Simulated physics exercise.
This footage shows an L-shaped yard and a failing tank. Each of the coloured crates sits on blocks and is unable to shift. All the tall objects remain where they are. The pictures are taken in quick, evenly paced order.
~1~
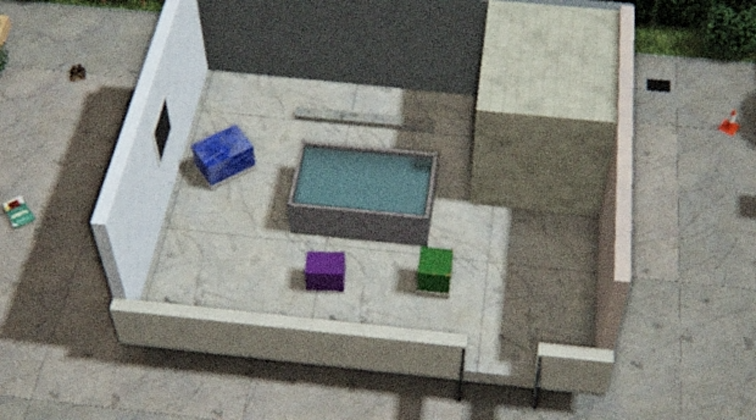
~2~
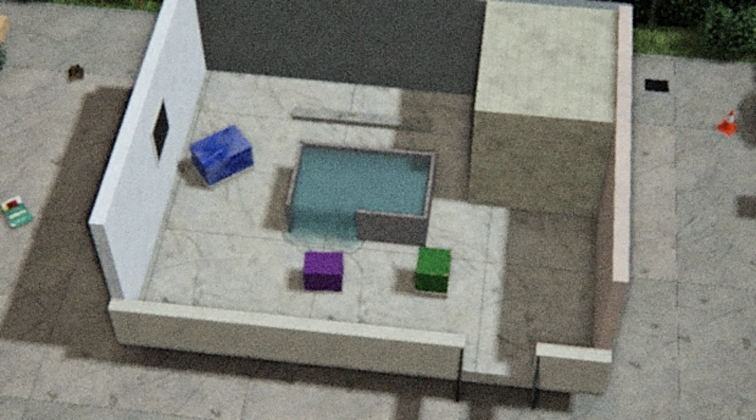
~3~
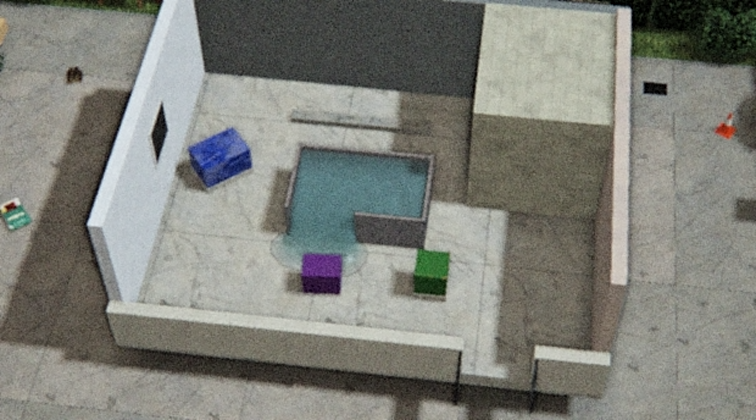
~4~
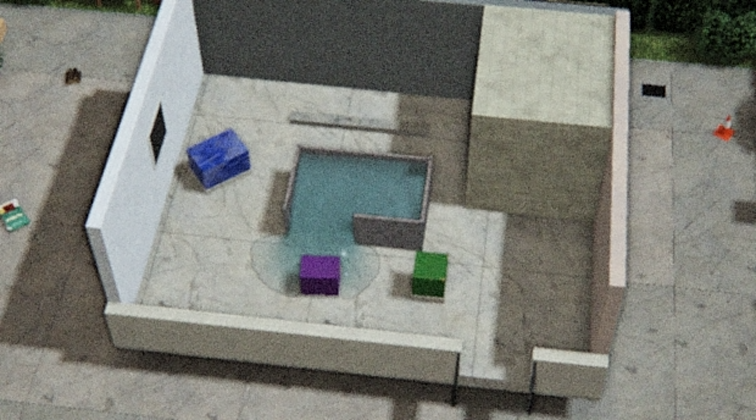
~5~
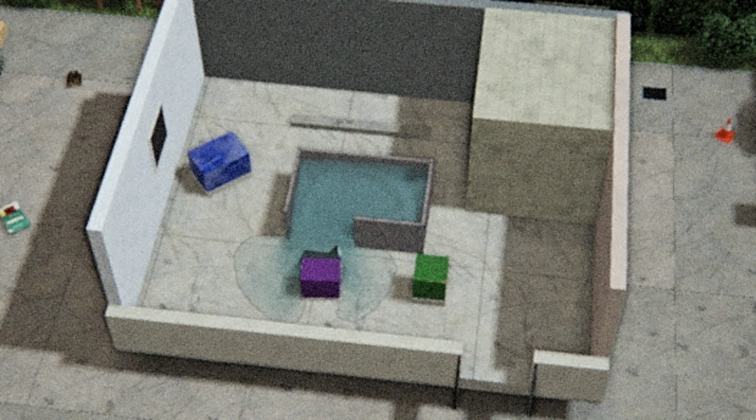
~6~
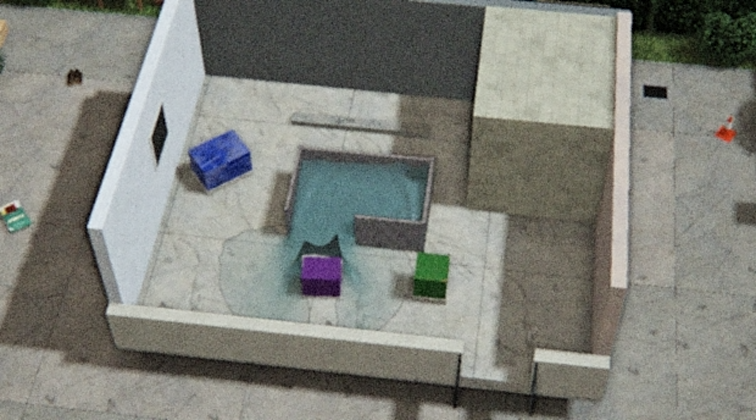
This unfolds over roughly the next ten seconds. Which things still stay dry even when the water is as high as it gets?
My prediction: The blue crate comes out wet, the green crate comes out wet, the purple crate comes out wet.
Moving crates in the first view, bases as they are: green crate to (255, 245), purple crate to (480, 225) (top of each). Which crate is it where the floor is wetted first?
My guess is the crate marked green.
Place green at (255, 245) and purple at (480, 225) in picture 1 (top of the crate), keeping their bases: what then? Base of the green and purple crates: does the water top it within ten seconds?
Put simply, green crate is flooded and purple crate is flooded.
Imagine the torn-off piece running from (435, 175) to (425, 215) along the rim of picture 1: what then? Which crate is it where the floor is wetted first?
Answer: The green crate.
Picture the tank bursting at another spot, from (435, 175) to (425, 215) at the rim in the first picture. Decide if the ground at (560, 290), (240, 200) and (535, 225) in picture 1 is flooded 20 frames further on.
One after the other: Flooded, no water, wet.
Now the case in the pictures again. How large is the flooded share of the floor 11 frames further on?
Roughly 40 %.
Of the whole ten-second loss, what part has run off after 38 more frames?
Near 45 in a hundred, I reckon.
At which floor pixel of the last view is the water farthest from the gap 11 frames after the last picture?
The farthest point of the front sits at (570, 376).
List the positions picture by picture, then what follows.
The tank at (364, 181) is whole and still, in the first frame.
Water pours out at (324, 226) and has run to (285, 233), in the second frame.
The front is at (349, 272), out from the gap at (323, 229), in the third frame.
The front is at (272, 284), out from the gap at (321, 232), in the fourth frame.
Water pours out at (322, 234) and has run to (279, 319), in the fifth frame.
Water pours out at (323, 232) and has run to a hidden place, in the sixth frame.
A moment on, water covers 25 % of the floor; the blue crate not reached, the green crate water round its plinth, the purple crate water round its plinth.
Next, water covers 40 % of the floor; the blue crate not reached, the green crate water round its plinth, the purple crate water round its plinth.
Then, water covers 60 % of the floor; the blue crate water round its plinth, the green crate water round its plinth, the purple crate water round its plinth.
Later, water covers 80 % of the floor; the blue crate water round its plinth, the green crate water round its plinth, the purple crate water round its plinth.
In the end, water covers 95 % of the floor; the blue crate was topped, the green crate was topped, the purple crate was topped.
